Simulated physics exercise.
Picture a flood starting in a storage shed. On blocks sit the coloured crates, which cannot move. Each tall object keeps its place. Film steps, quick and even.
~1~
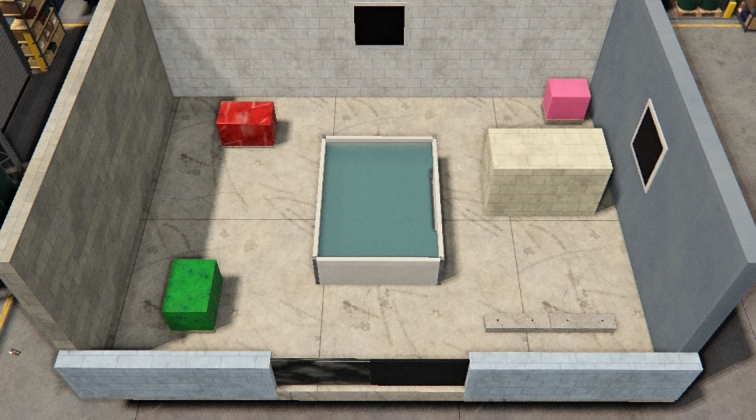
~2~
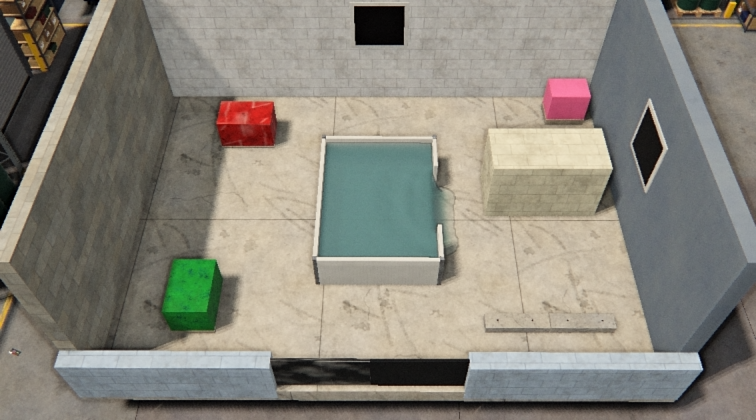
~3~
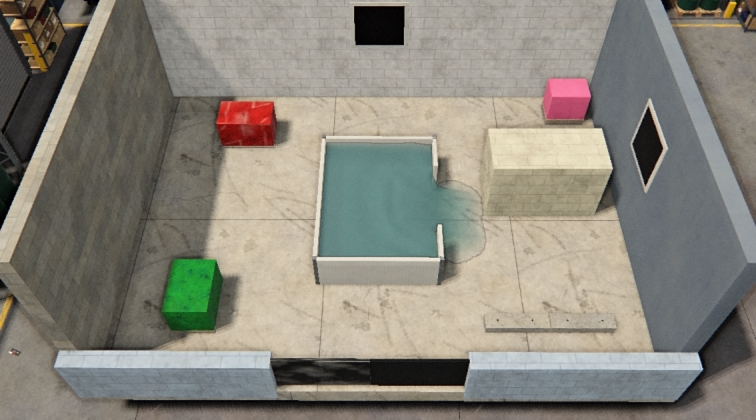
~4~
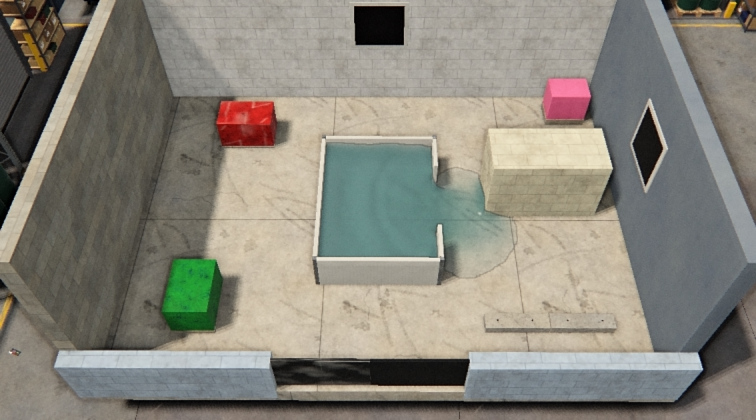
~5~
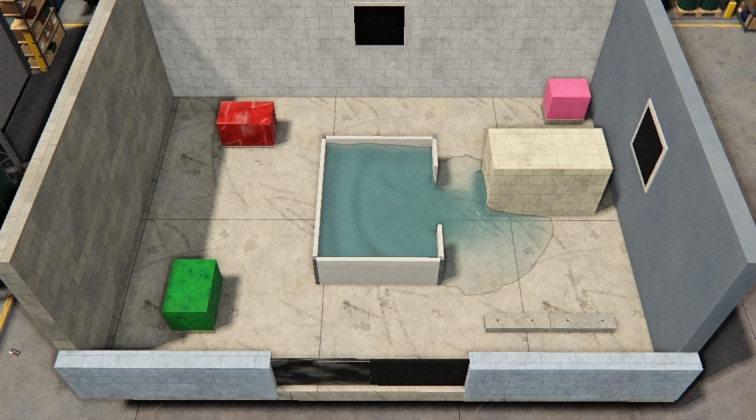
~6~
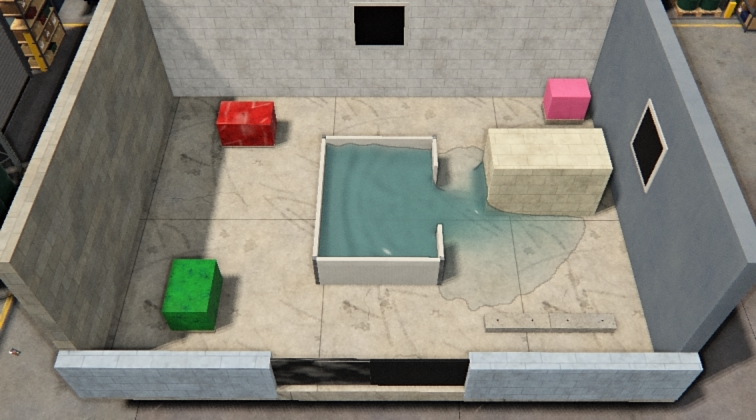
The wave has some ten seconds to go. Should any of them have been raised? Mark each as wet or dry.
Red crate: Wet; green crate: Wet; pink crate: Wet.
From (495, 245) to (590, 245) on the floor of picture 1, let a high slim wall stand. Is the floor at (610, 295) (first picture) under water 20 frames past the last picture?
At that place: Under water.
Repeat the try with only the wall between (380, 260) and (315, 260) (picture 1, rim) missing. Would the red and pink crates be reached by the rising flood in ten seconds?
Well, the red crate gets reached, and the pink crate is never reached as well.
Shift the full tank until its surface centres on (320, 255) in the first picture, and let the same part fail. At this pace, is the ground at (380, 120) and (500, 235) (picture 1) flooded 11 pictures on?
The first is not reached, and then the second is wetted.
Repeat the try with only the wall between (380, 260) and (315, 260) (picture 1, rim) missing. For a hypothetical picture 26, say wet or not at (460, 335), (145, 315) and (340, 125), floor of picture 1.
First: Reached by the flood. Second: Reached by the flood. Third: Spared by the leak.
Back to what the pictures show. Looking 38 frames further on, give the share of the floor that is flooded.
I'd put it at roughly 75 per cent.
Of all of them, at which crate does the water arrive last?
Looks like the green-painted one to me.
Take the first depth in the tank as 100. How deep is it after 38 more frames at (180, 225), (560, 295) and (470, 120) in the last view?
The three come to near 0, 25 and 12 per cent respectively.
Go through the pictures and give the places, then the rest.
In the first frame, still water in the open tank at (379, 197).
In the second frame, water pours out at (434, 213) and has run to (448, 251).
In the third frame, water pours out at (434, 214) and has run to (478, 248).
In the fourth frame, water pours out at (434, 214) and has run to (511, 239).
In the fifth frame, water pours out at (434, 213) and has run to (547, 233).
In the sixth frame, the front is at (579, 227), out from the gap at (434, 213).
A moment on, water covers 20 % of the floor; the red crate not reached, the green crate not reached, the pink crate not reached.
Next, water covers 30 % of the floor; the red crate not reached, the green crate not reached, the pink crate water round its plinth.
Then, water covers 45 % of the floor; the red crate water round its plinth, the green crate not reached, the pink crate water round its plinth.
Later, water covers 75 % of the floor; the red crate water round its plinth, the green crate water round its plinth, the pink crate water round its plinth.
In the end, water covers 95 % of the floor; the red crate was topped, the green crate was topped, the pink crate was topped.
